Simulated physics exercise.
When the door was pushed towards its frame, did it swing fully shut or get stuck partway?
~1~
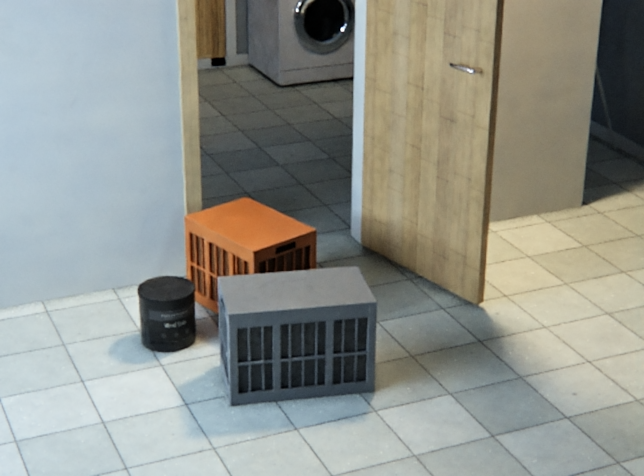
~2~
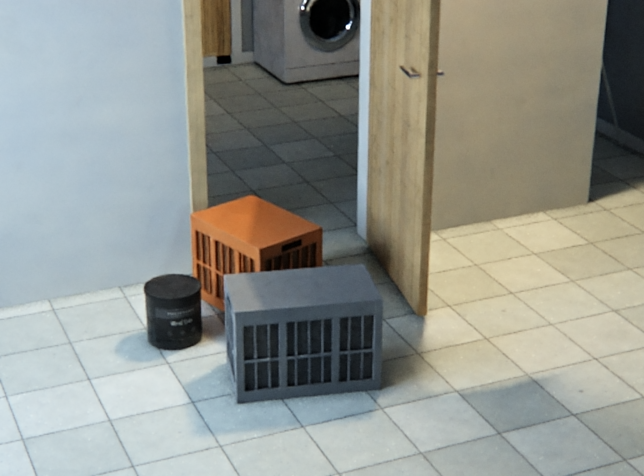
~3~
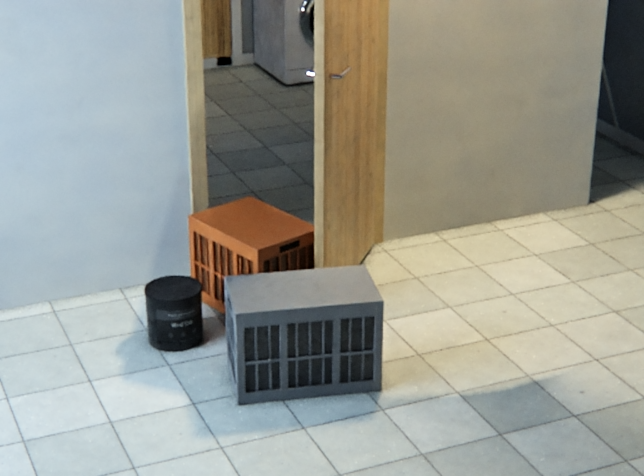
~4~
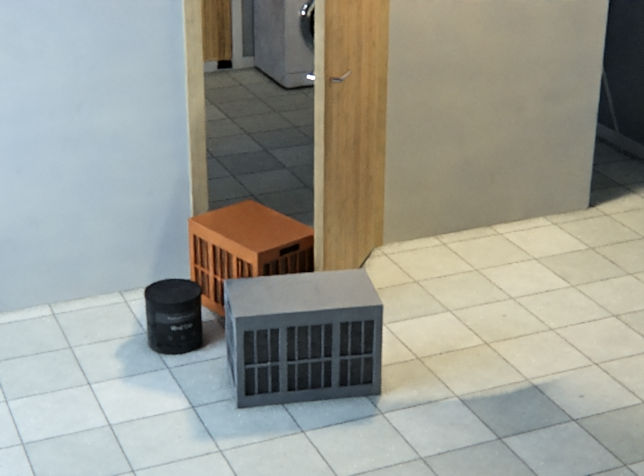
It got stuck partway. The door came up against the orange crate standing in the doorway and stayed ajar.
